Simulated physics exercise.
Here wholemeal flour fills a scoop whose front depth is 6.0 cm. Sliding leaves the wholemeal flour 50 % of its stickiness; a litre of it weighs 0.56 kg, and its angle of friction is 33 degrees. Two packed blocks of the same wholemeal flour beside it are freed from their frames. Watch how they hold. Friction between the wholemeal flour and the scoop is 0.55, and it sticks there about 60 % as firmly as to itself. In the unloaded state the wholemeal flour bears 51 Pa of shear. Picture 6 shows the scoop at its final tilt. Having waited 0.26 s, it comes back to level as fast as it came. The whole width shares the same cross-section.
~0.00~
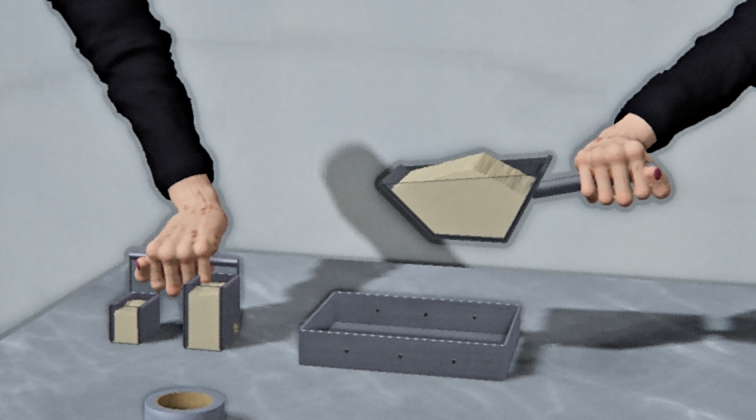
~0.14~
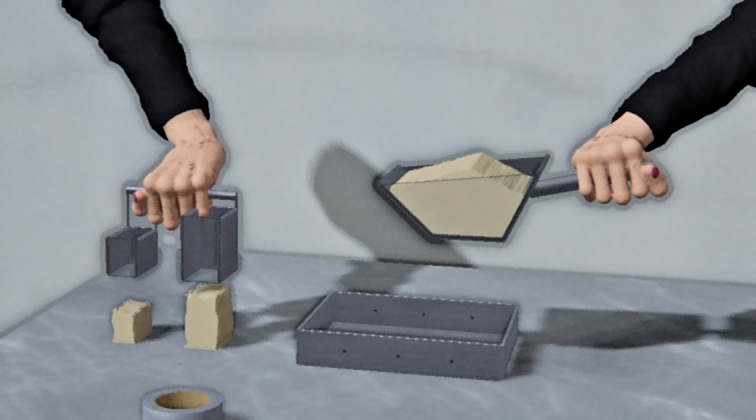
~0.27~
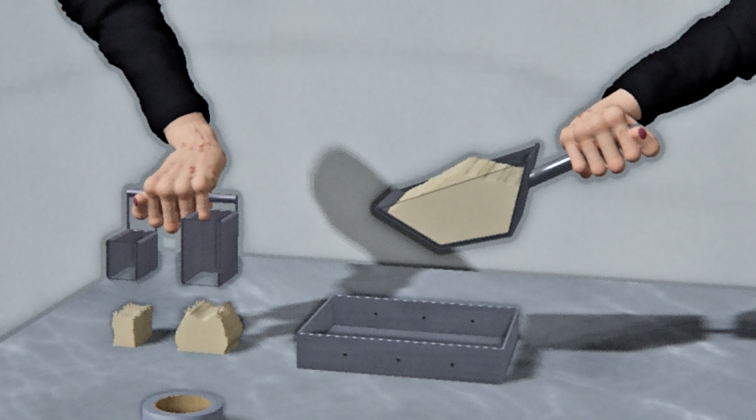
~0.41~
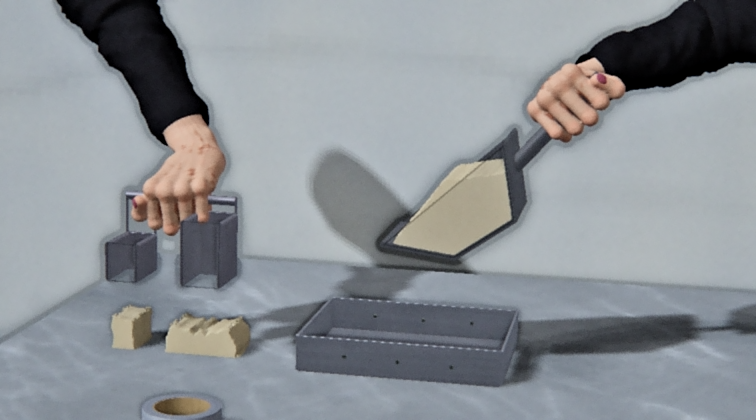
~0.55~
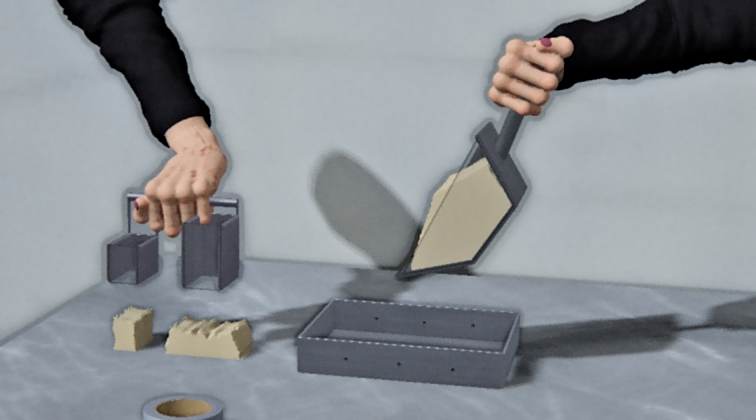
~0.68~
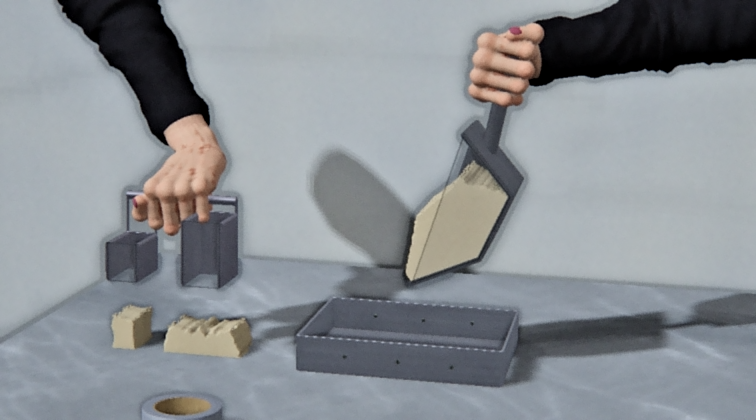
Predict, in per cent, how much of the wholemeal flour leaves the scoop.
I would say 55 per cent of it leaves.
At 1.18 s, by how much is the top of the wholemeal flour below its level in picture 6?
I'd say near 3.5 centimetres.
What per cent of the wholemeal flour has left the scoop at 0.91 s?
The answer is near 45 per cent.
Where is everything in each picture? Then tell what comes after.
In the first frame, lip at (383, 182), tilt 0 degrees; crest of the wholemeal flour at (463, 170); block heights 4.1 cm, 7.4 cm (left to right).
In the second frame, lip at (381, 182), tilt 0 degrees; crest of the wholemeal flour at (473, 170); block heights 4.0 cm, 6.9 cm (left to right).
In the third frame, lip at (378, 207), tilt 14 degrees; crest of the wholemeal flour at (456, 173); block heights 4.0 cm, 5.2 cm (left to right).
In the fourth frame, lip at (383, 242), tilt 36 degrees; crest of the wholemeal flour at (501, 174); block heights 4.0 cm, 3.7 cm (left to right).
In the fifth frame, lip at (401, 272), tilt 57 degrees; crest of the wholemeal flour at (484, 167); block heights 4.0 cm, 3.5 cm (left to right).
In the sixth frame, lip at (410, 281), tilt 66 degrees; crest of the wholemeal flour at (461, 180); block heights 4.0 cm, 3.4 cm (left to right).
After 0.91 s, the scoop is at 66 degrees and 43 % has left it.
After 1.18 s, the scoop is at 41 degrees and 55 % has left it.
After 1.46 s, the scoop is at 2 degrees and 55 % has left it.
After 1.73 s, the scoop is at 0 degrees and 55 % has left it.
After 1.83 s, the scoop is at 0 degrees and 55 % has left it.
